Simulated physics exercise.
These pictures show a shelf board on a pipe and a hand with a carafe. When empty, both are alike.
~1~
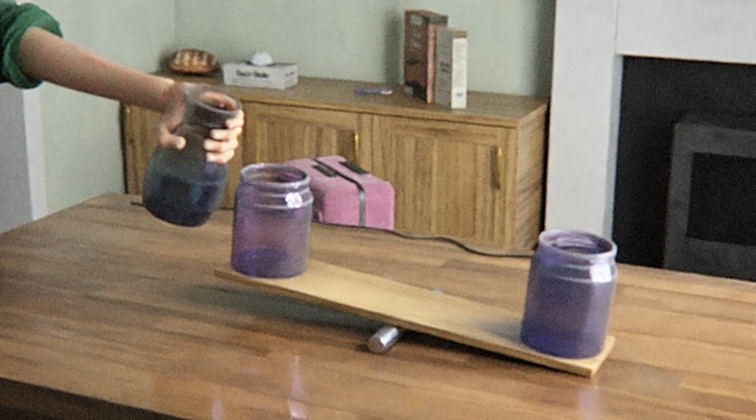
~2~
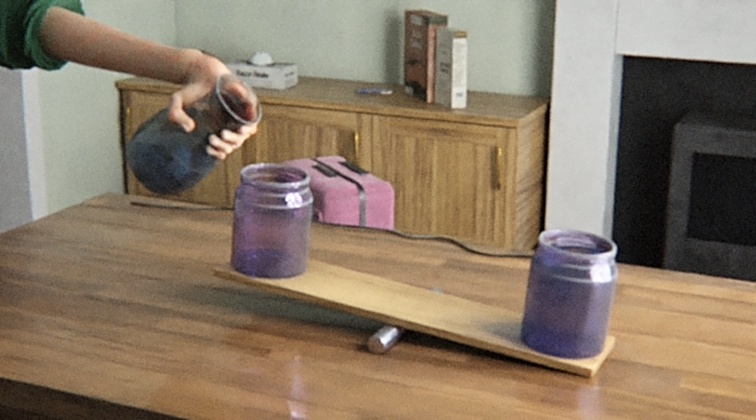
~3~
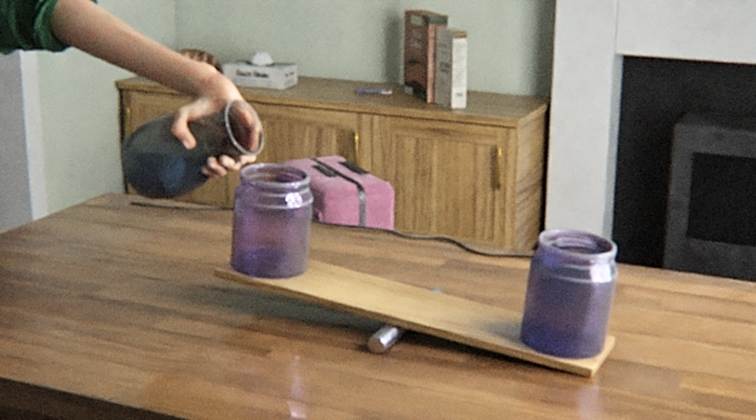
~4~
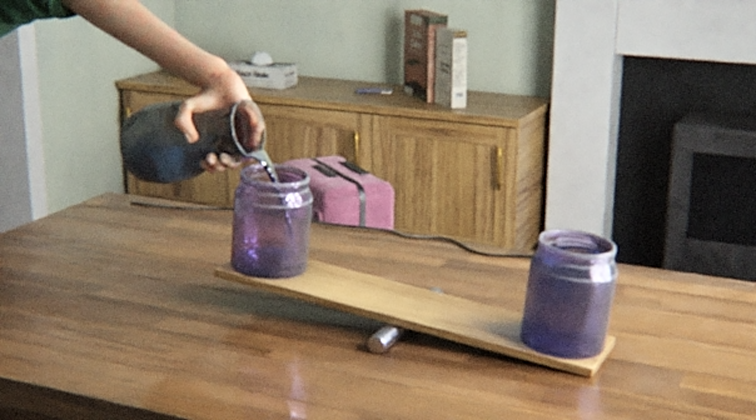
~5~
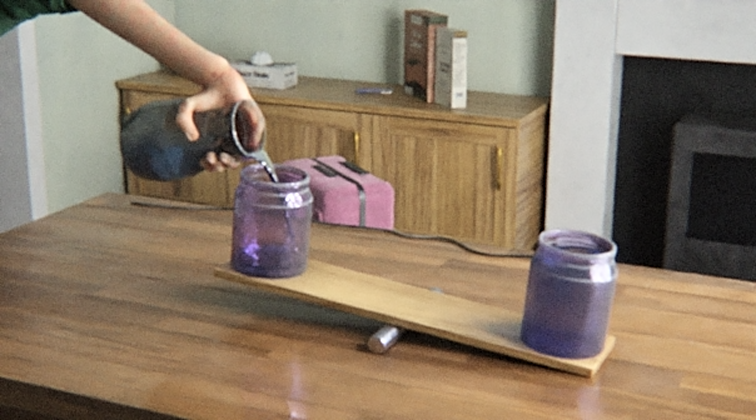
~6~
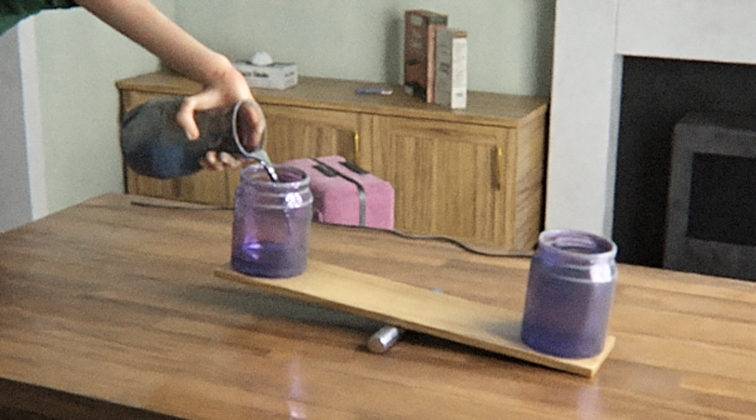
In the video, a hand tilts a dark glass carafe beside two purple jars on a board balanced over a metal pipe, then pours liquid into the raised left jar while the board stays still, its right side low.
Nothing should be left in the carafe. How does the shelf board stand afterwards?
It's going to stay unchanged, I'd say.
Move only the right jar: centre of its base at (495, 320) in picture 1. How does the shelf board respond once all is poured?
My guess is it topples over.
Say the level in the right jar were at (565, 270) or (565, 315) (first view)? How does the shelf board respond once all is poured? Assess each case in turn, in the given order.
First stays put, then tilts over.
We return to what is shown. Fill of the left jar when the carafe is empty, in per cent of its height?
I'd say close to 55 per cent.
A moment on, the left jar is about a third full; the shelf board leans as before.
Further on, the left jar is about half full; the shelf board leans as before.
When it is over, the left jar is about half full; the shelf board leans as before.
